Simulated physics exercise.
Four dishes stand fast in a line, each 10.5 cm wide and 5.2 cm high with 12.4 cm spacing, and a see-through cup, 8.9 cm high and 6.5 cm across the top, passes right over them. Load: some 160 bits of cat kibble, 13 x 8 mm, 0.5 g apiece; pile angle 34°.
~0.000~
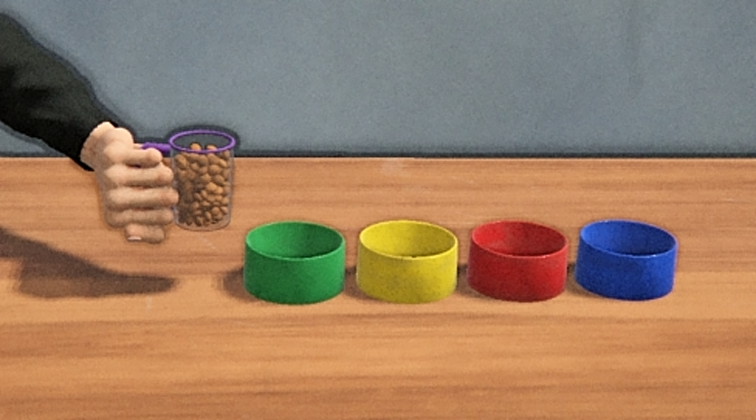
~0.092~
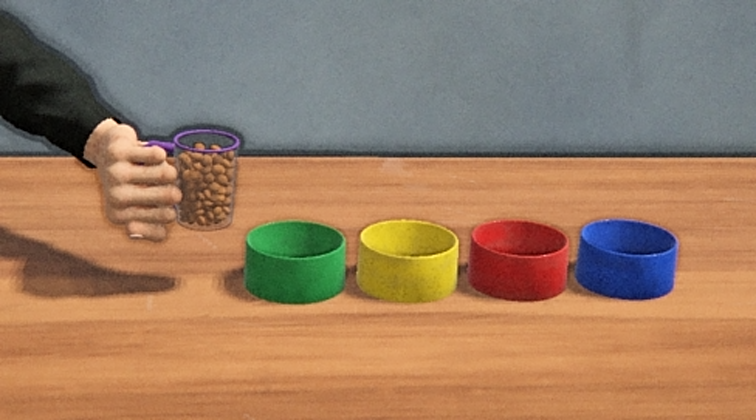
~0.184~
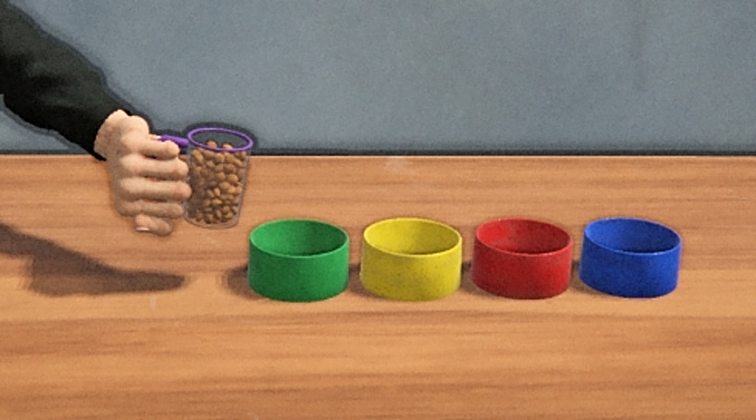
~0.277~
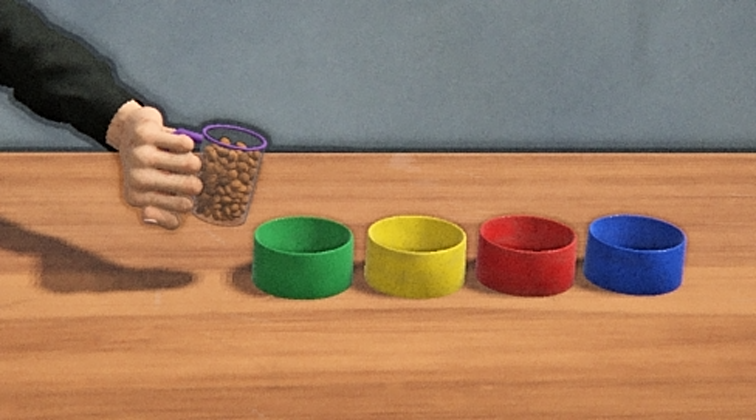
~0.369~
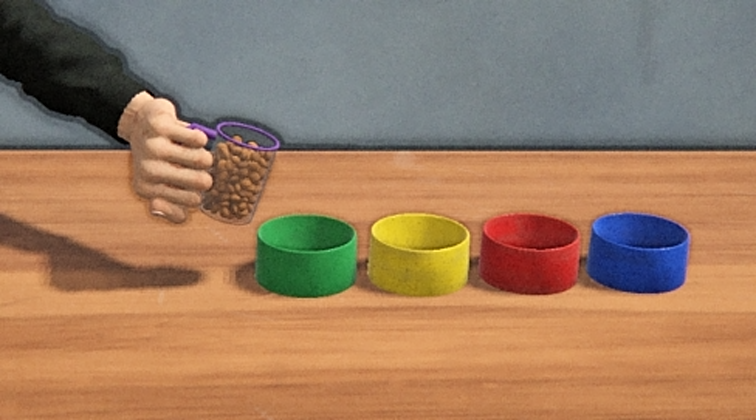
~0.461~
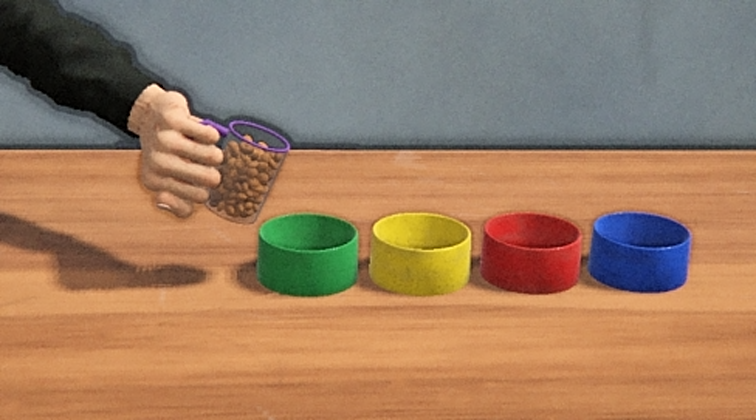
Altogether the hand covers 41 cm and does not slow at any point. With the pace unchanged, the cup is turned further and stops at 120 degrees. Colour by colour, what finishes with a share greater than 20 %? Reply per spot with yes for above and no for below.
Red dish: No, below. Blue dish: No, below. Green dish: No, below. Yellow dish: Yes, above. Counter: No, below.
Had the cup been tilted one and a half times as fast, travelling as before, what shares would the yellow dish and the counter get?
Then yellow would get 70 and the counter 30.
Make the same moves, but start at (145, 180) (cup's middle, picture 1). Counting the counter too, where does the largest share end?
The biggest share goes to yellow.
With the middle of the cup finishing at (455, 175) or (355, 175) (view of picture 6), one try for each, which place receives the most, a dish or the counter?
Most lands at yellow on the first run and at yellow on the second.
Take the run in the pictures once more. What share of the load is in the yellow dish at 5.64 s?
I'd say around 100 per cent.
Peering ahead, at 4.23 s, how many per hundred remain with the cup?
About 0 %.
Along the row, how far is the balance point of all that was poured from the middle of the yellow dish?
It ends up close to 1 cm toward the picture's right edge.
Then, at 2.72 s, tilt 120 degrees; cup holds 10 %, yellow 90 %.
After 4.23 s, tilt 120 degrees; cup holds 0 %, yellow 100 %.
Then, at 5.64 s, tilt 120 degrees; cup holds 0 %, yellow 100 %.
By 5.9 s all is still; red 0 %, blue 0 %, green 0 %, yellow 100 %, counter 0 %.
